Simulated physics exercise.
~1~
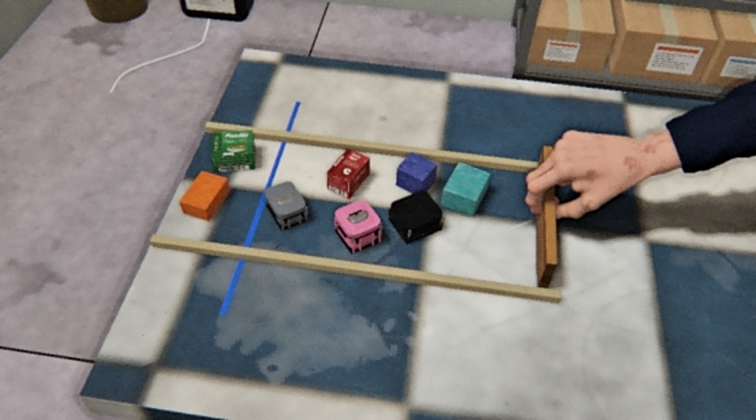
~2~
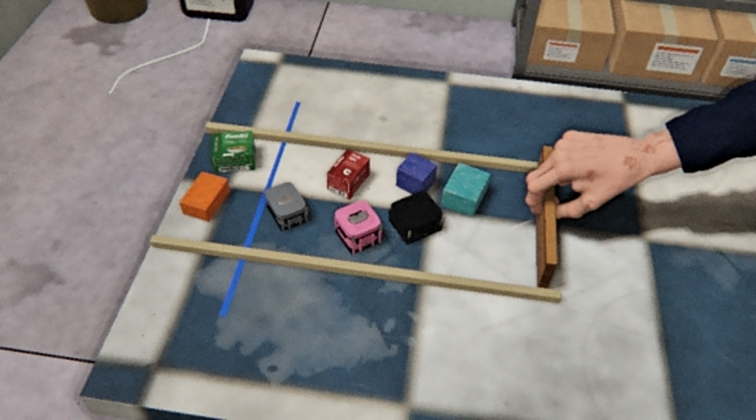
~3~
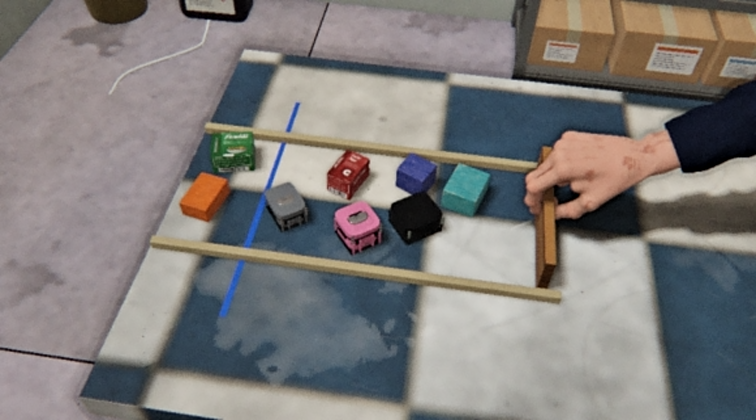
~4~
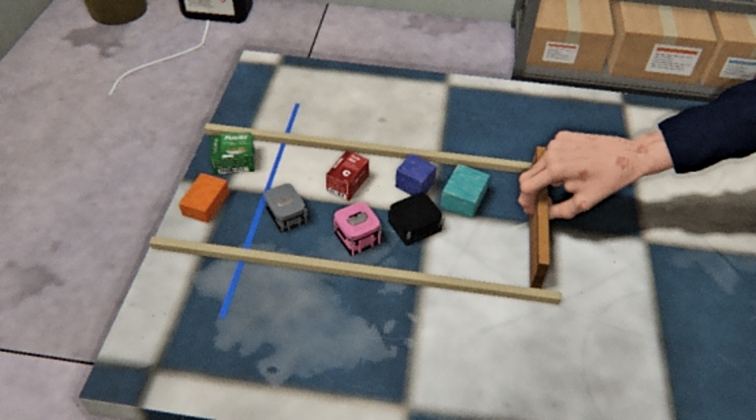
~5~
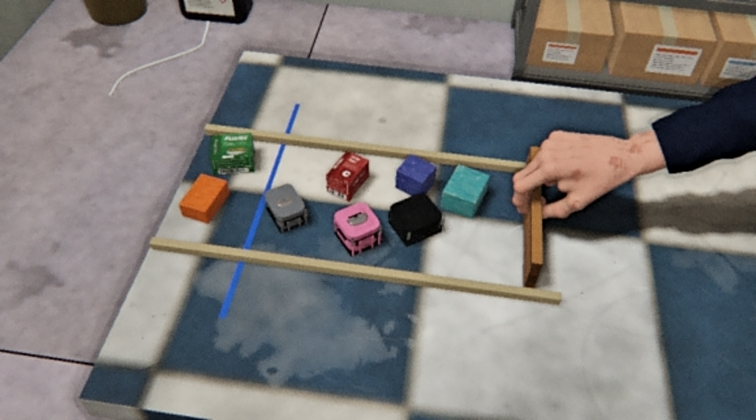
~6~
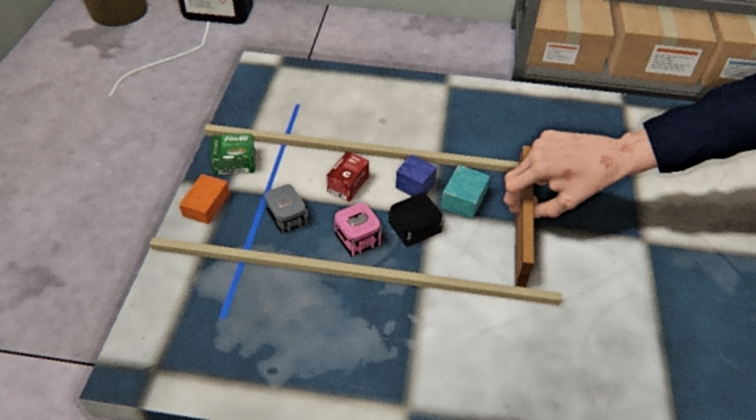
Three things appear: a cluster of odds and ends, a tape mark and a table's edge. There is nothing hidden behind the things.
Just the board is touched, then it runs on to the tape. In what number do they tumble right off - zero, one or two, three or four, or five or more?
The table loses one, maybe two.
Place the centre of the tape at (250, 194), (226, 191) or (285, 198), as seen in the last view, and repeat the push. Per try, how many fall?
3, 5, 1.
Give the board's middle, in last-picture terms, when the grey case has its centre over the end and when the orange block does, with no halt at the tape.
When the grey case crosses, the middle is near (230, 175); when the orange block crosses, near (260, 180).
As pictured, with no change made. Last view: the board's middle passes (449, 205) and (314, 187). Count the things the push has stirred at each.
First position 3; second position 7.
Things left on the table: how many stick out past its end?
The total here is 2.
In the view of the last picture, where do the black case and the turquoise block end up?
About (241, 203), and about (255, 168).
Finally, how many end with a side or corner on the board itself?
Result: 3 in all.
Soon after, none off yet; orange block at rest near (205, 199); green box at rest near (233, 154); grey case at rest near (286, 209).
Then, none off yet; orange block at rest near (205, 199); green box at rest near (233, 154); grey case moving near (276, 207).
At rest, the number that fall off is one or two; fallen, green box.
